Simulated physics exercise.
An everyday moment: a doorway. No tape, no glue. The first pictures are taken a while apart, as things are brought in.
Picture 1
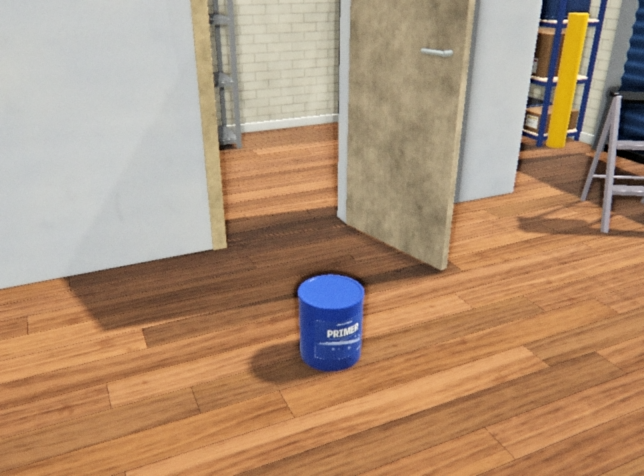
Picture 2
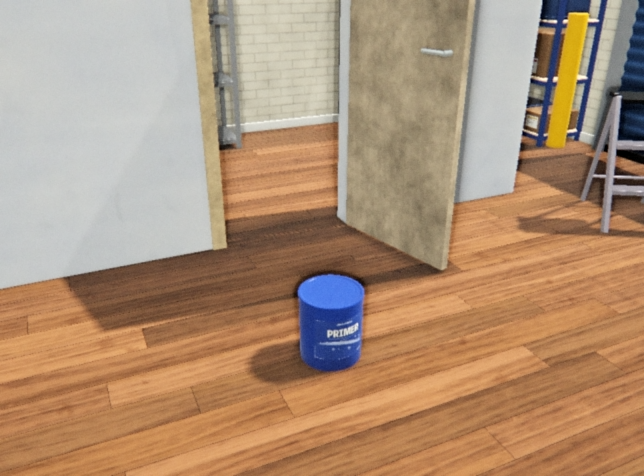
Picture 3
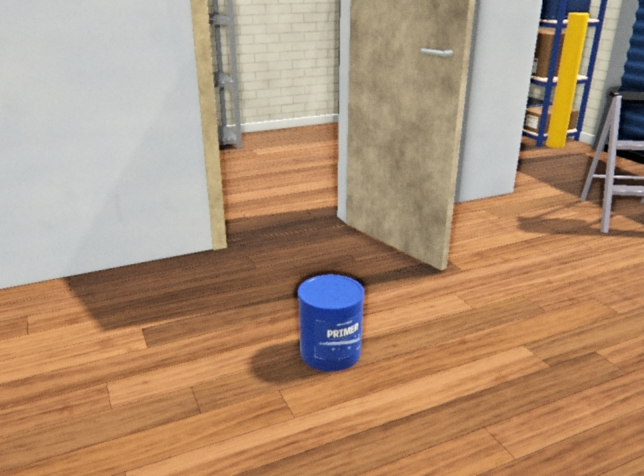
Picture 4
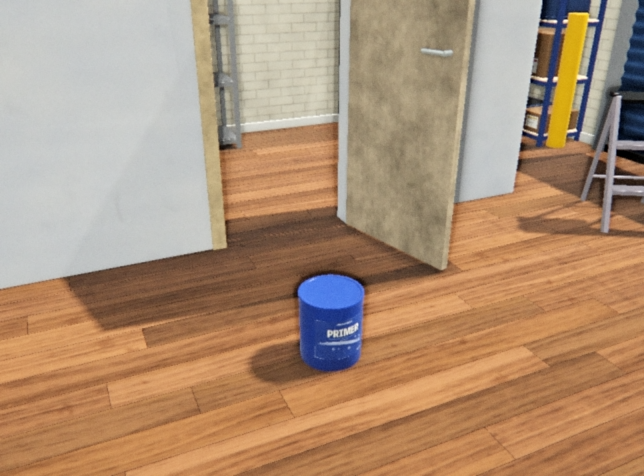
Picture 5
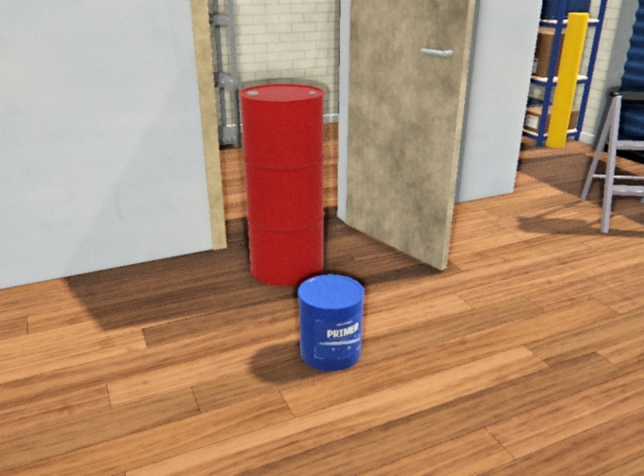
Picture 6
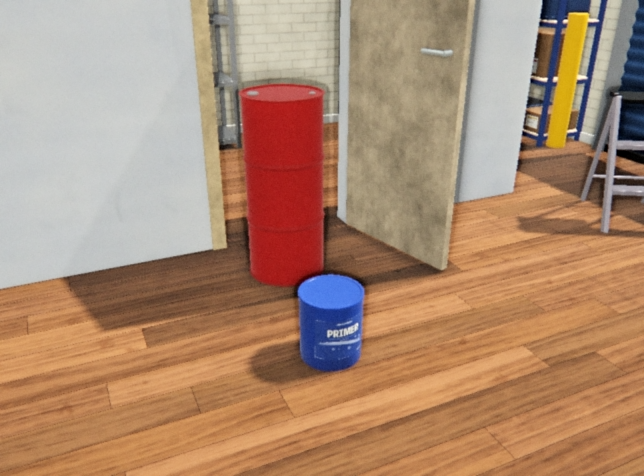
A wide-open door, mottled beige with a silver handle, stands in a pale wall in a room with a wooden plank floor, seen from slightly above. A blue pail labelled primer sits on the floor in front of the doorway, with blue shelving and a stepladder at the far right. A red drum appears behind the pail, slightly left, while everything else and the camera stay still.
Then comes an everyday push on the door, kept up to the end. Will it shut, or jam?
In the end the door stops short.
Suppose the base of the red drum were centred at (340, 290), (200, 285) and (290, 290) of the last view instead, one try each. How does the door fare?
First try: It jams; second try: It reaches the frame; third try: It is blocked.
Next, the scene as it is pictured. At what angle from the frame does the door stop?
About 55°.
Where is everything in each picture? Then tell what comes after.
Door wide open and still; blue pail (331, 323), in the first frame.
Door wide open and still; blue pail (331, 323), in the second frame.
Door wide open and still; blue pail (331, 323), in the third frame.
Door wide open and still; blue pail (331, 323), in the fourth frame.
Door wide open and still; blue pail (331, 323), in the fifth frame.
Door wide open and still; red drum (285, 186); blue pail (331, 323), in the sixth frame.
Then, 0.60 s later than the last frame, open by 92°.
Then, 1.10 s later than the last frame, open by 75°.
Then, 1.50 s later than the last frame, open by 60°.
When it is over, open by 53°; both as before. End places, in pixels of the last picture, red drum near (284, 186).
